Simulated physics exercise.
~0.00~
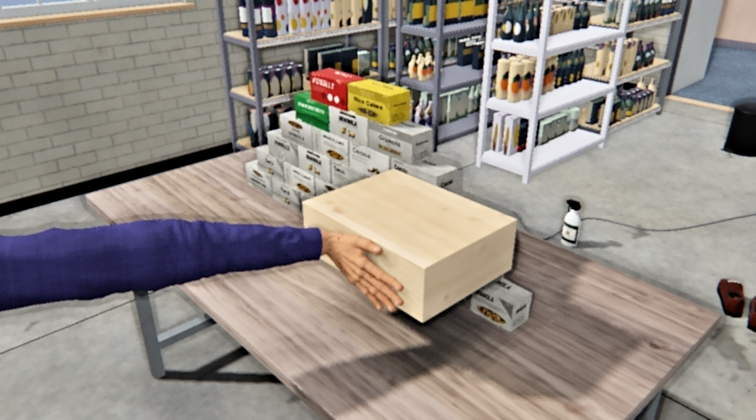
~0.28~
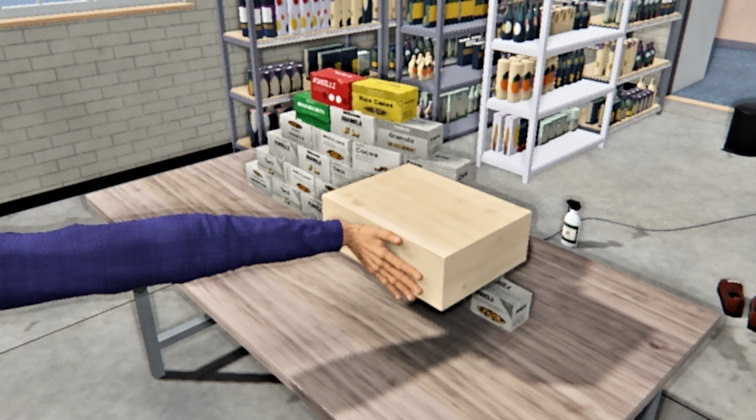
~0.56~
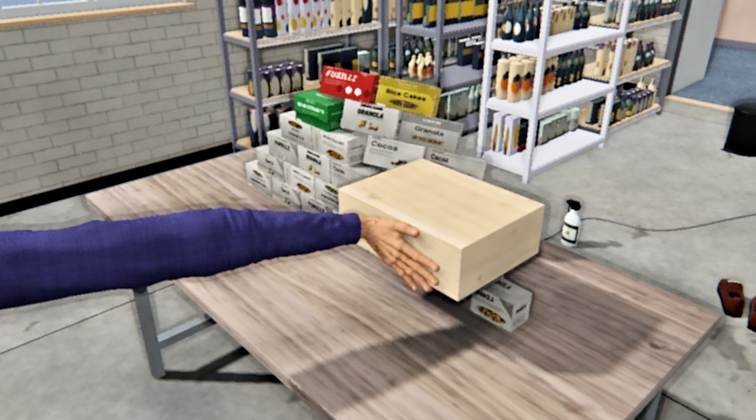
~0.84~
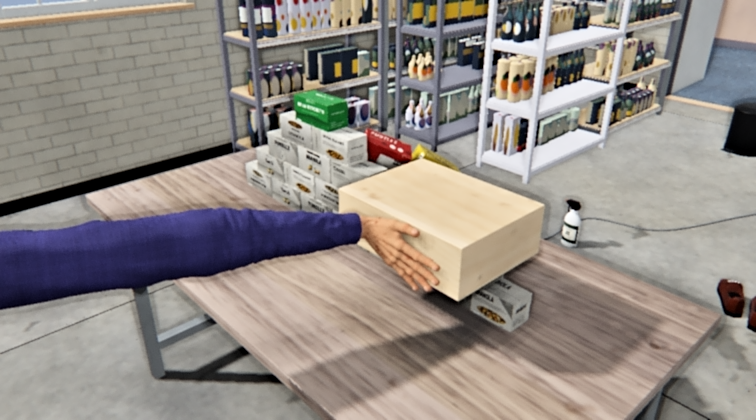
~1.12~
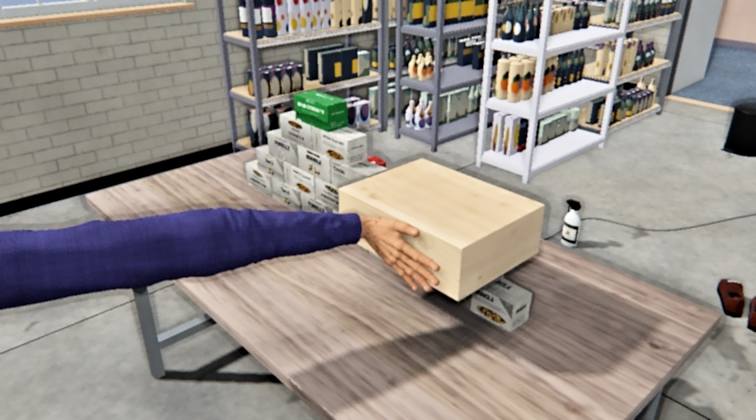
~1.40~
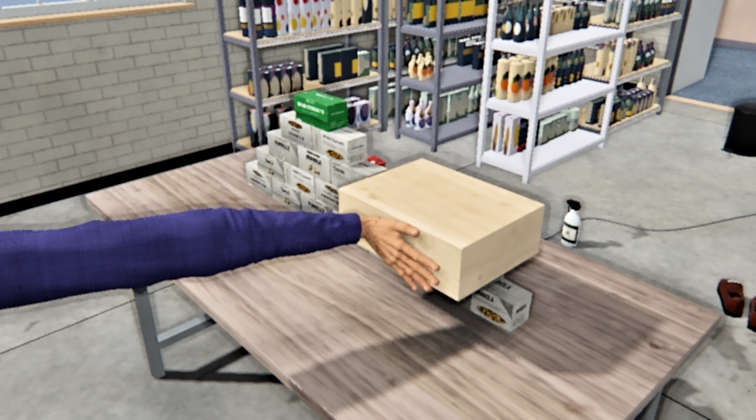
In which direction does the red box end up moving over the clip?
The red box moves down, ending low and mostly hidden behind the wooden block.
